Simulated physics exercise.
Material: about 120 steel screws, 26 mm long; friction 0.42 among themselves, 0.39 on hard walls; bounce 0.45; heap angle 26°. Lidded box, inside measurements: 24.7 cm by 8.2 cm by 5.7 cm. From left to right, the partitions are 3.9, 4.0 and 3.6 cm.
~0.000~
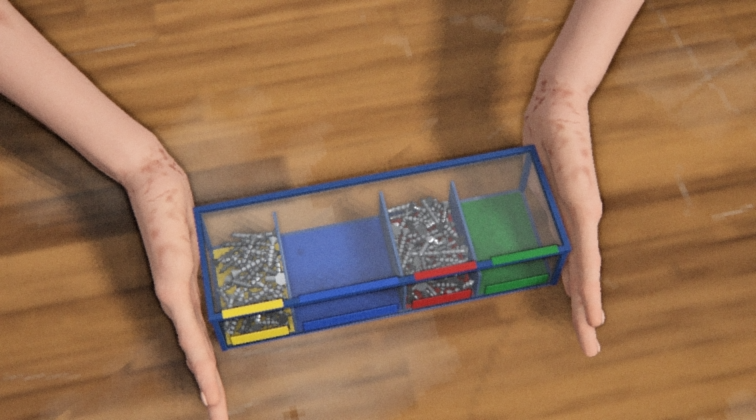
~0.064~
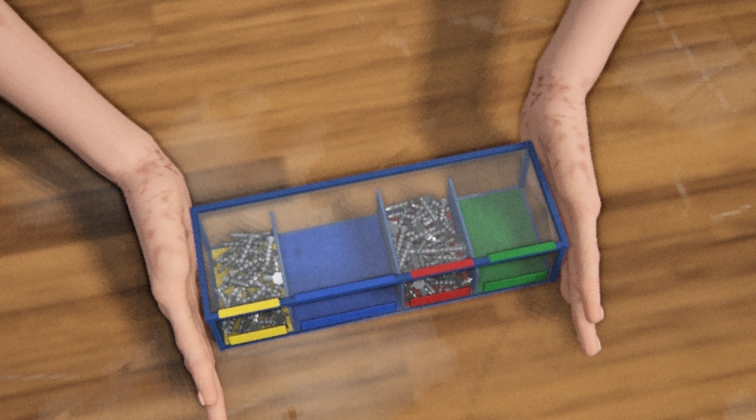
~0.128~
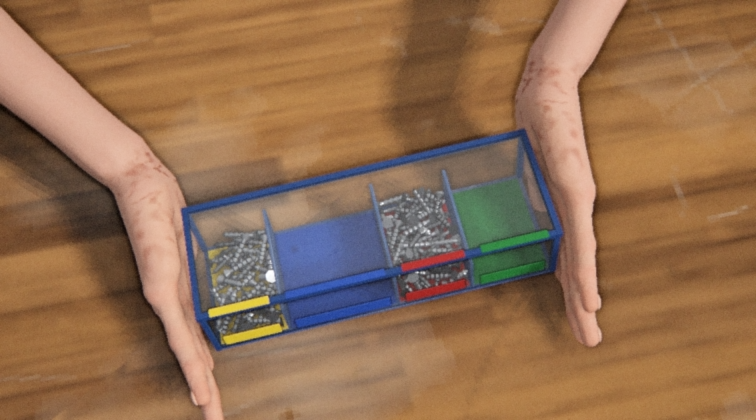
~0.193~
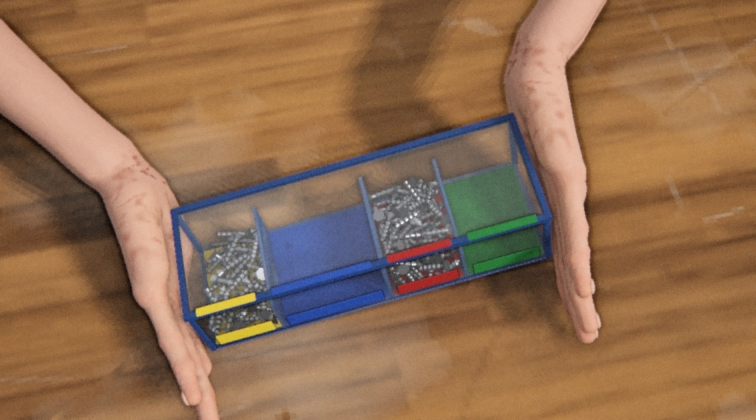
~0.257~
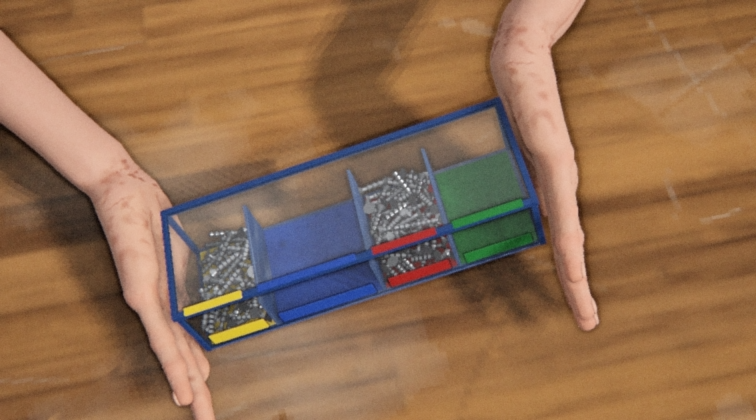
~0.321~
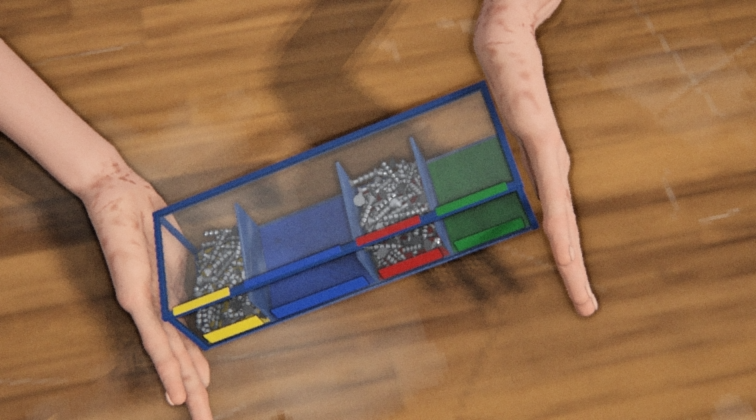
A clear-lidded box with blue edges tilts steadily between two open hands, its right end rising and its left end dipping, on a brown wooden surface seen from above. From left to right, its sections are yellow, blue, red and green, with silvery screws heaped in the yellow and red ones. The hands shift with the turning box, while the camera stays still.
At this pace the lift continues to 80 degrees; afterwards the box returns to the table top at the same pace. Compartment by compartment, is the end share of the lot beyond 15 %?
Red: Beyond; blue: Not beyond; green: Not beyond; yellow: Beyond.
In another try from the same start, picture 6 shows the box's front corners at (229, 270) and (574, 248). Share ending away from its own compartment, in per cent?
That would be some 15 in a hundred.
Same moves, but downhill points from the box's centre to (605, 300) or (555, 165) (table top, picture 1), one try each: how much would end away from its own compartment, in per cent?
Around 15 % for the first direction, around 10 % for the second.
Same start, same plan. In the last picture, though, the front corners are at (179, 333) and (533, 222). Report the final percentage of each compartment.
Red 50 %, blue 5 %, green 0 %, yellow 45 %.
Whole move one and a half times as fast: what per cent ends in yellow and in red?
The yellow compartment would end with 45 per cent, the red one with 45 per cent.
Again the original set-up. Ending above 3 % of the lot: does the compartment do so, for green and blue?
Green: False; blue: True.
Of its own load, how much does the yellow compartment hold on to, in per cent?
It works out to near 100 percent.
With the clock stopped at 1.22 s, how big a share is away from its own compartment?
Estimate: Some 5 %.
After 1.22 s, tilt 79 degrees; red 50 %, blue 5 %, yellow 45 %.
After 1.82 s, tilt 34 degrees; red 45 %, blue 10 %, yellow 45 %.
Then, at 2.47 s, tilt 0 degrees; red 45 %, blue 10 %, yellow 45 %.
At rest (2.9 s), red 45 %, blue 10 %, green 0 %, yellow 45 %.
